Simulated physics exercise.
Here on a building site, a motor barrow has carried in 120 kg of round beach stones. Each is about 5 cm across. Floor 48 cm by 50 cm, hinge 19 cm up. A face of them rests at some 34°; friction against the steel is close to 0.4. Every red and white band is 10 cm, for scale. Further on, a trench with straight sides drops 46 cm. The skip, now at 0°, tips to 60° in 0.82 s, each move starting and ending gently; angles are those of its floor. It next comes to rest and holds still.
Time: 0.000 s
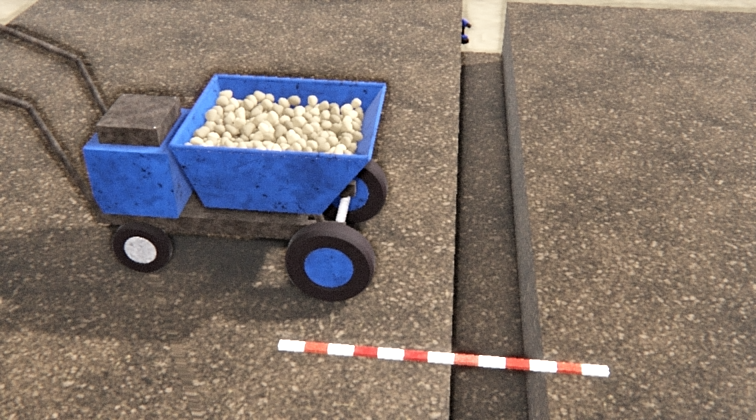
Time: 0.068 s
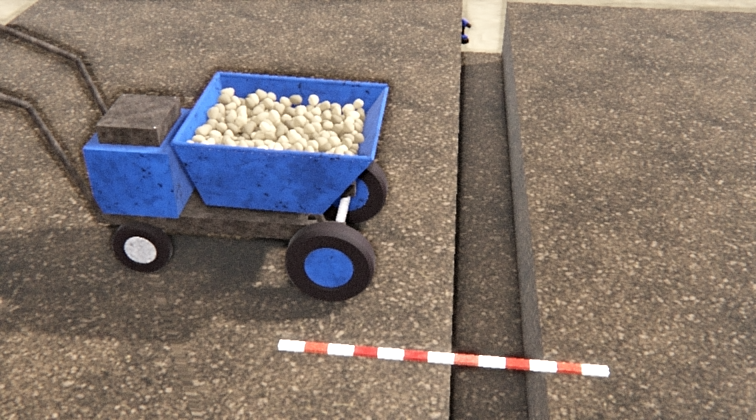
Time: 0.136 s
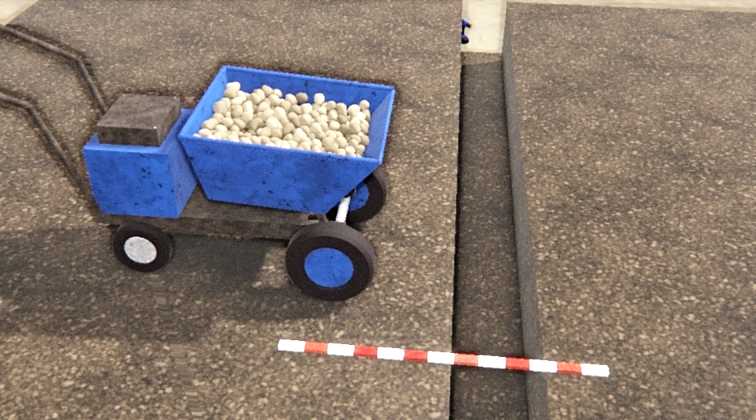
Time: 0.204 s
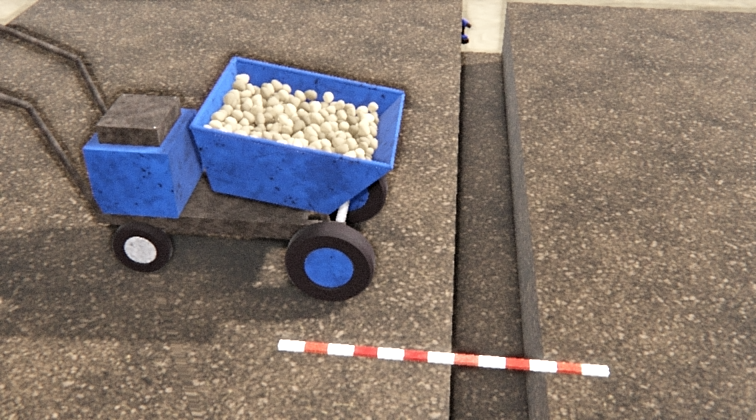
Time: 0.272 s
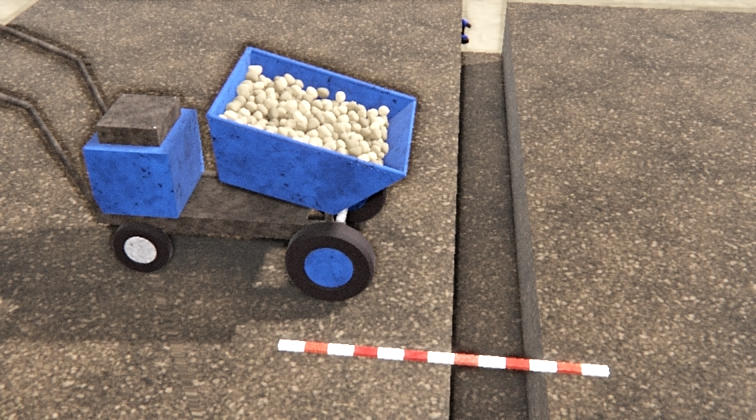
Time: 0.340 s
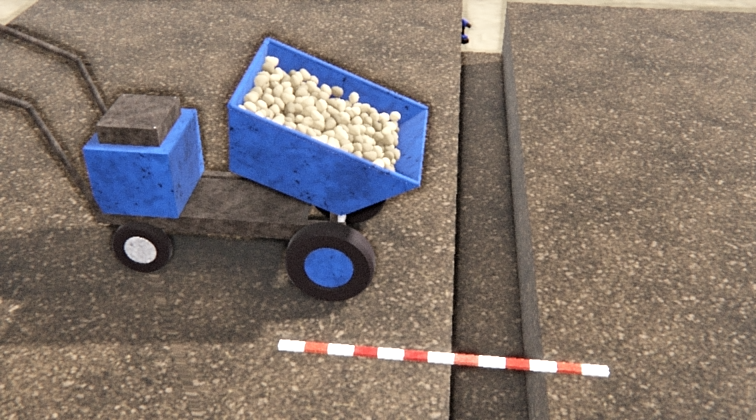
A blue skip heaped with pale round stones sits level on a small motor barrow at the left of a building site, seen from above and to the side. The barrow stands on rough brown ground beside a straight-sided trench, with a red and white banded pole lying across it in front. The skip tilts slowly, then faster, its left end rising and its lip shifting right, while the barrow and camera stay still.
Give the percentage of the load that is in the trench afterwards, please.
Near 59 per cent of the load.
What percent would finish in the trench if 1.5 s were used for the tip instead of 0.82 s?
It'd be some 70 per cent.
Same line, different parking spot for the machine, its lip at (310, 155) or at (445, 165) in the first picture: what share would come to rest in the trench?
Near 55 then near 20 percent.
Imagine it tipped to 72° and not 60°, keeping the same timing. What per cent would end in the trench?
Then about 85 per cent.
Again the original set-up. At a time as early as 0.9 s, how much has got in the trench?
About 10%.
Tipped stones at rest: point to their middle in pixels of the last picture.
Around (494, 334).
After 0.6 s the floor is at 51°; 100 % in the skip; the foremost stones are at (443, 204).
After 0.9 s the floor is at 60°; 88 % in the skip, 12 % in the trench; the foremost stones are at (521, 269).
After 1.3 s the floor is at 60°; 54 % in the skip, 34 % in the trench, 12 % past the trench; the foremost stones are at (624, 266).
After 3.2 s the floor is at 60°; 29 % in the skip, 59 % in the trench, 12 % past the trench; the foremost stones are past the picture's edge.
